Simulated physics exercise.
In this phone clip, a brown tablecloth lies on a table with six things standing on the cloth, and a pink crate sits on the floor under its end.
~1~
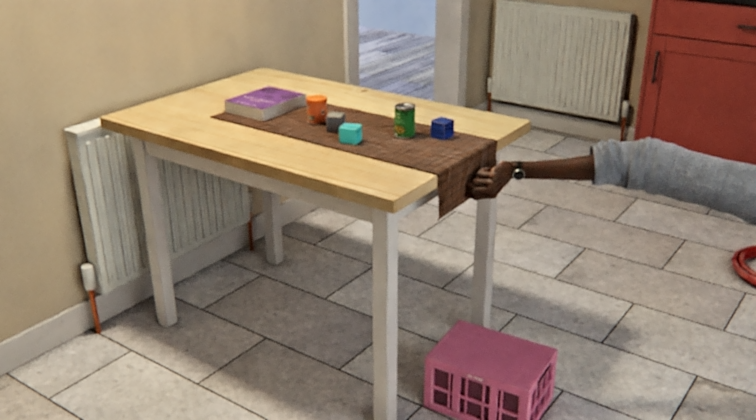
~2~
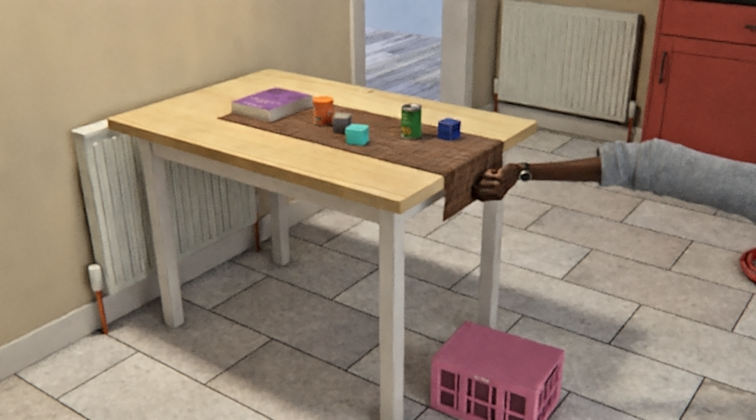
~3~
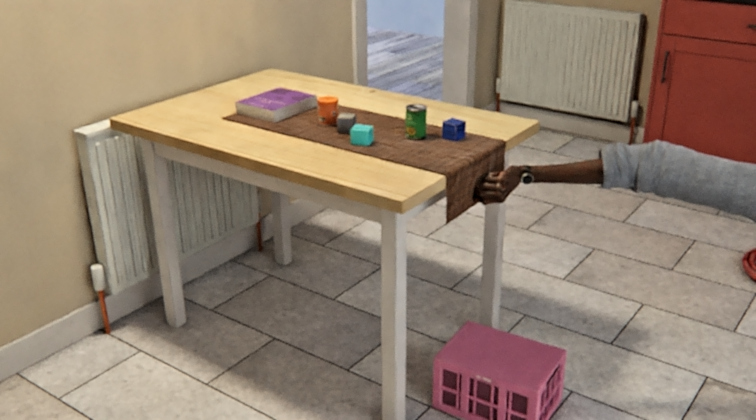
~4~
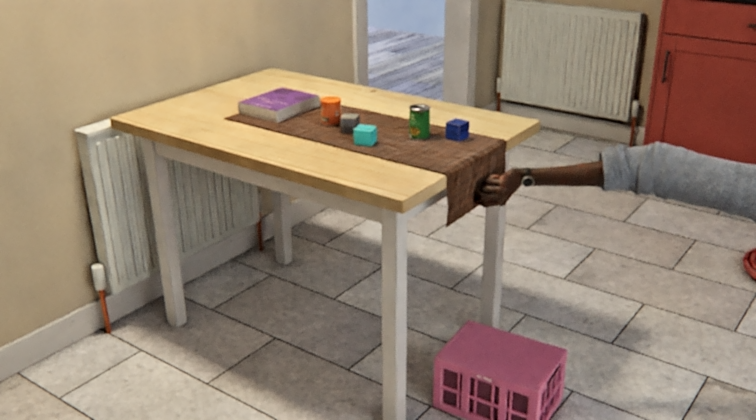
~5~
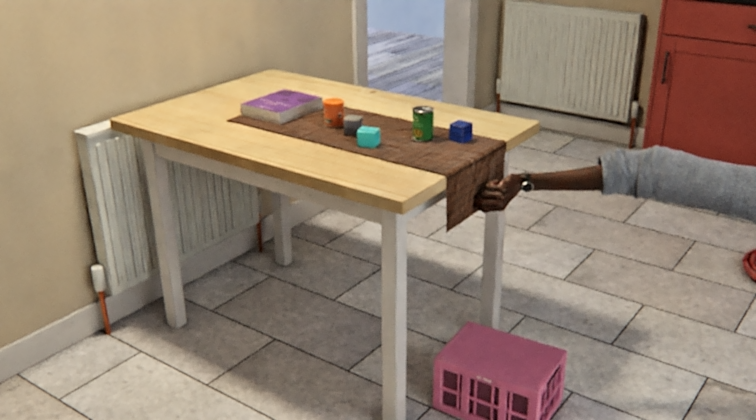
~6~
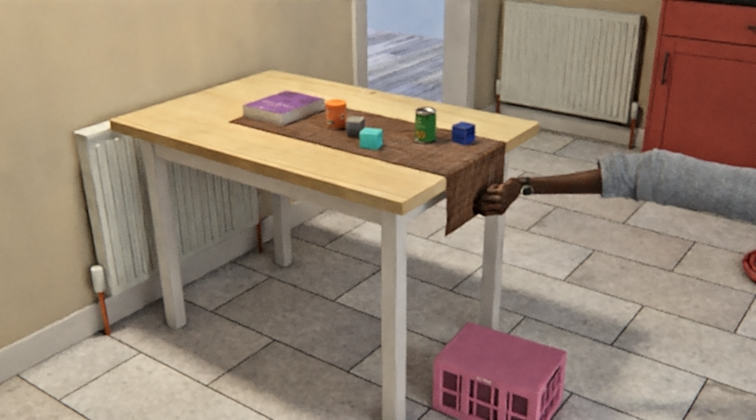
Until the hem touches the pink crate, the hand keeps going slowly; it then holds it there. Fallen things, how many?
Four.
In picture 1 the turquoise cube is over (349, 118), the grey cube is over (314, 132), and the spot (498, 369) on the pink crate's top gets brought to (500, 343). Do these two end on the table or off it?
Turquoise cube: Still up. Grey cube: Still up.
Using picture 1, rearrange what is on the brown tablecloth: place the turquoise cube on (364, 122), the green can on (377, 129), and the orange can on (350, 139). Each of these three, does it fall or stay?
Note: Turquoise cube lost; green can lost; orange can lost.
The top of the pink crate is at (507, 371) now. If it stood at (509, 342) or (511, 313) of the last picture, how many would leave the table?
Respectively 3 and 2.
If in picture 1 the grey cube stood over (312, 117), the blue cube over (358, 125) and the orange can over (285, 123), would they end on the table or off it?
Result - grey cube retained; blue cube lost; orange can retained.
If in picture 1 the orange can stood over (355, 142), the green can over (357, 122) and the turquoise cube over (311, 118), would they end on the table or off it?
The orange can ends up off; the green can ends up off; the turquoise cube stays put.
Soon after, hem near (475, 299); blue cube and green can gone.
After that, hem on the crate; blue cube, green can, turquoise cube and grey cube gone.
In the end, hem on the crate; blue cube, green can, turquoise cube and grey cube gone. It carries off four.
